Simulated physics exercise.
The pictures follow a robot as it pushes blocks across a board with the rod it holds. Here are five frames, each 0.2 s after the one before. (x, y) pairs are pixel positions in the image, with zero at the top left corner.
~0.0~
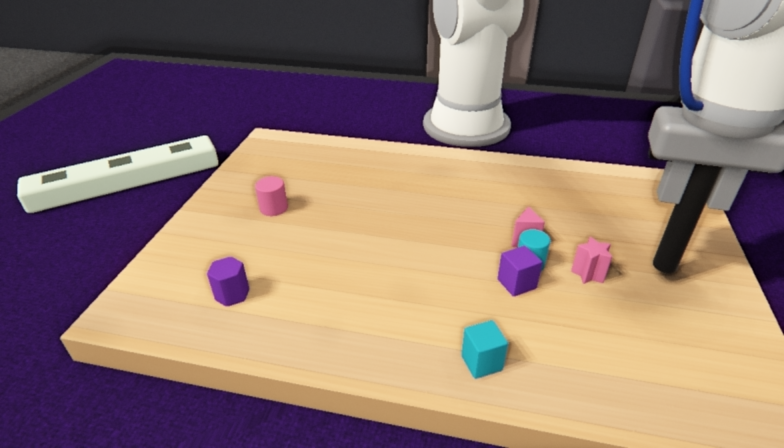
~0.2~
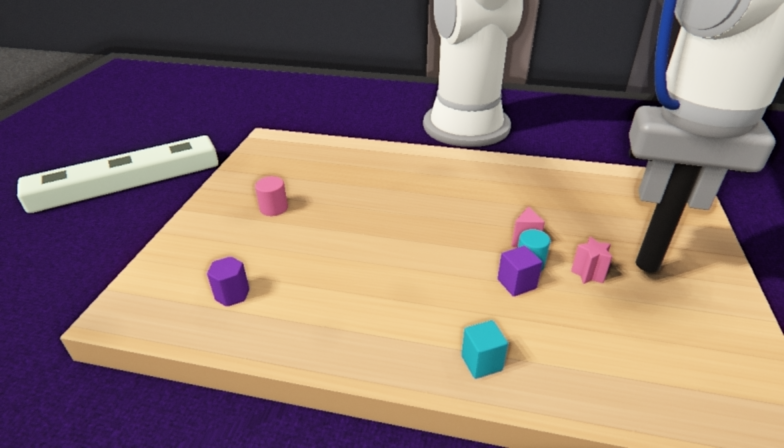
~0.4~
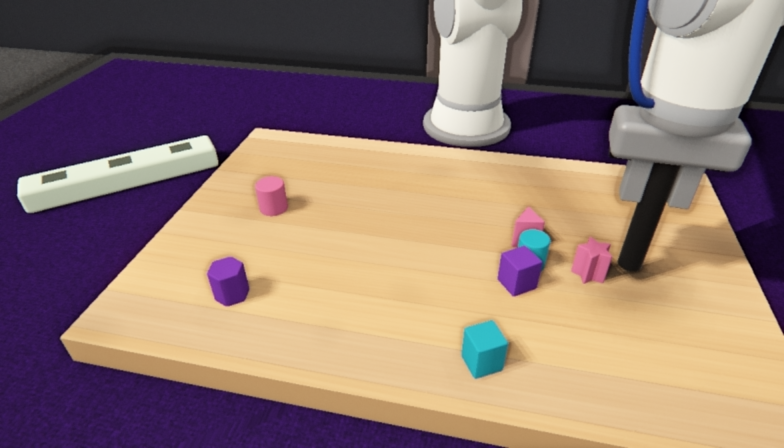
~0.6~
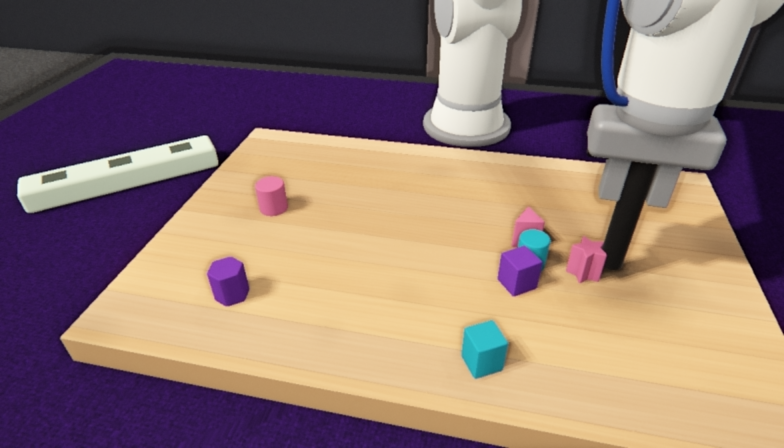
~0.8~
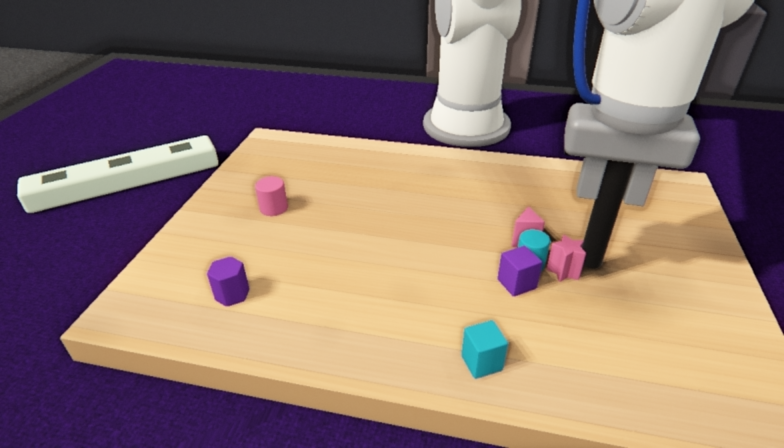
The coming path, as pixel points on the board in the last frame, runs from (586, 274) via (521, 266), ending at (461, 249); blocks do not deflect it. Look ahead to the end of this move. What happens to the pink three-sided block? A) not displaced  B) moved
The correct letter is A.
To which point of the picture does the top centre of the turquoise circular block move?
Around pixel (419, 217).
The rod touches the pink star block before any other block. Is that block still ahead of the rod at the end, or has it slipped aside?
It sits in front of the rod.
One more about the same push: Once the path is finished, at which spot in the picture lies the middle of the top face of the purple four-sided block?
The centre of its top will be at (499, 259).
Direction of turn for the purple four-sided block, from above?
From above, counter-clockwise.
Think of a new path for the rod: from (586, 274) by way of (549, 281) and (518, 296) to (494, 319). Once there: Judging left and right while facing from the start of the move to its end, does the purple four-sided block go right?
Yes - that is the case.
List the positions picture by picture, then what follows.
In the first frame, rod tip at (664, 266); block tops, purple four-sided block at (522, 257); pink three-sided block at (530, 216); turquoise circular block at (535, 238); pink star block at (597, 247).
In the second frame, rod at (647, 265); blocks unchanged.
In the third frame, rod at (629, 264); blocks unchanged.
In the fourth frame, rod at (610, 263); pink star block at (591, 246).
In the fifth frame, rod at (590, 261); purple four-sided block at (522, 257); pink three-sided block at (530, 216); turquoise circular block at (535, 238); pink star block at (571, 245).
On the path given first. One third of the way, rod at (545, 257); purple four-sided block at (508, 257), turned 20° anticlockwise; turquoise circular block at (501, 232); pink star block at (525, 242).
Two thirds of the way, rod at (501, 248); purple four-sided block at (499, 259), turned 45° anticlockwise; turquoise circular block at (459, 225); pink star block at (481, 234).
At the end, rod at (462, 236); purple four-sided block at (499, 259), turned 45° anticlockwise; pink three-sided block in place; turquoise circular block at (419, 217); pink star block at (442, 224), turned 20° anticlockwise.
